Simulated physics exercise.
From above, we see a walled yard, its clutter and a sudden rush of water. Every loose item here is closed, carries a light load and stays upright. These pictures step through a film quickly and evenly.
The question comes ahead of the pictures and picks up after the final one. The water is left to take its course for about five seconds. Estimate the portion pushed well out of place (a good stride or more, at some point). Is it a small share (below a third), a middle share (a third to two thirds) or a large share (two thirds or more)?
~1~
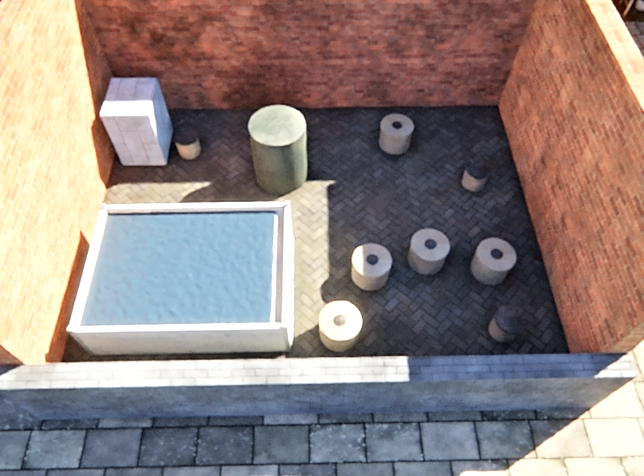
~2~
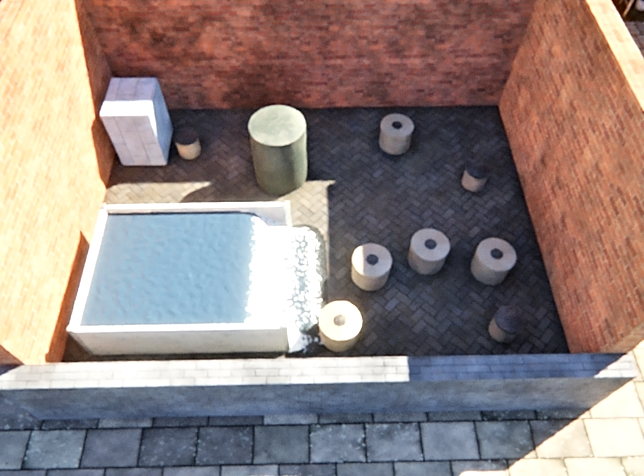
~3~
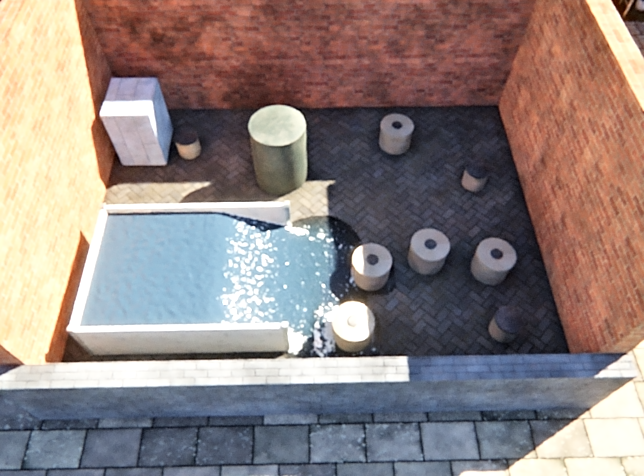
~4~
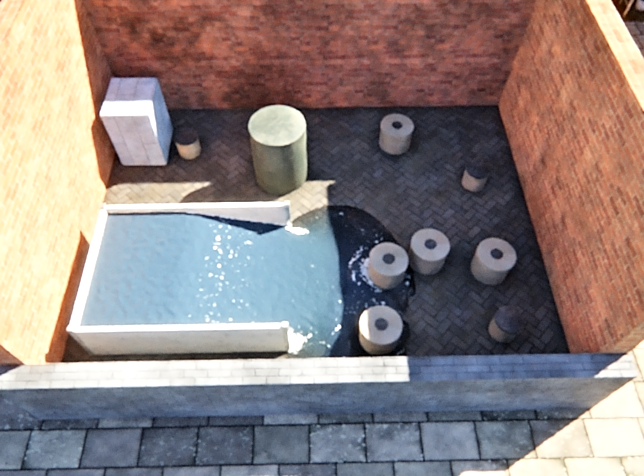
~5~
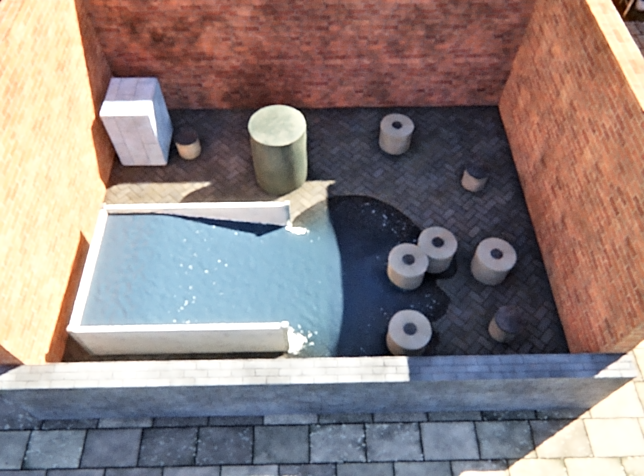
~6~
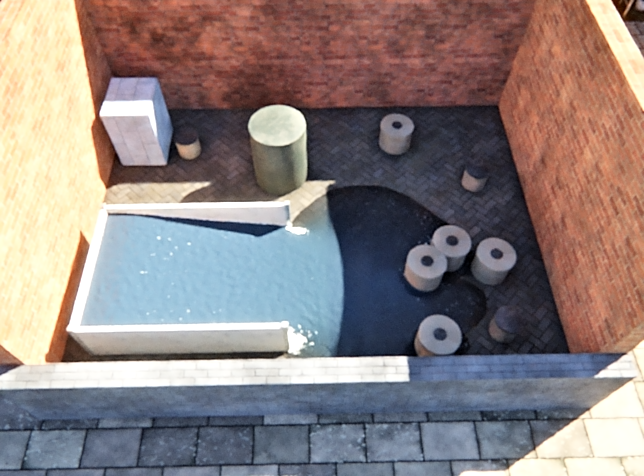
A large share, two thirds or more.
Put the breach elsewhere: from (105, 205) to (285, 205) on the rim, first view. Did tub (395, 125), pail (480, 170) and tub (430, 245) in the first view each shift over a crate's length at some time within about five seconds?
Well, in order they come out as beyond that mark, beyond that mark and under that mark.
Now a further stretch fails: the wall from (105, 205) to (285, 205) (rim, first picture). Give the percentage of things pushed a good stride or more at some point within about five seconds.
About 50 per cent.
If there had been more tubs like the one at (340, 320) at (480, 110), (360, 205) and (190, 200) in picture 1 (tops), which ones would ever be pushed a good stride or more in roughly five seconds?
The first travels far, the second travels far, the third sits tight.
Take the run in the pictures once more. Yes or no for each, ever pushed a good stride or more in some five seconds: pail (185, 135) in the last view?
Shy of that.
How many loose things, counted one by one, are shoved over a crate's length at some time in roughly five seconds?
By my count, 7.
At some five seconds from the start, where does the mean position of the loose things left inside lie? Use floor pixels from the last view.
The average sits close to (363, 162).
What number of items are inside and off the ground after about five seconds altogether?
It adds up to 7.
A moment on, 3 of 8 are well off their spots; 1 afloat.
Next, 3 of 8 are well off their spots; 6 afloat.
Later, 6 of 8 are well off their spots; 6 afloat.
In the end, 7 of 8 are well off their spots, and 7 have been at some point; 7 afloat.
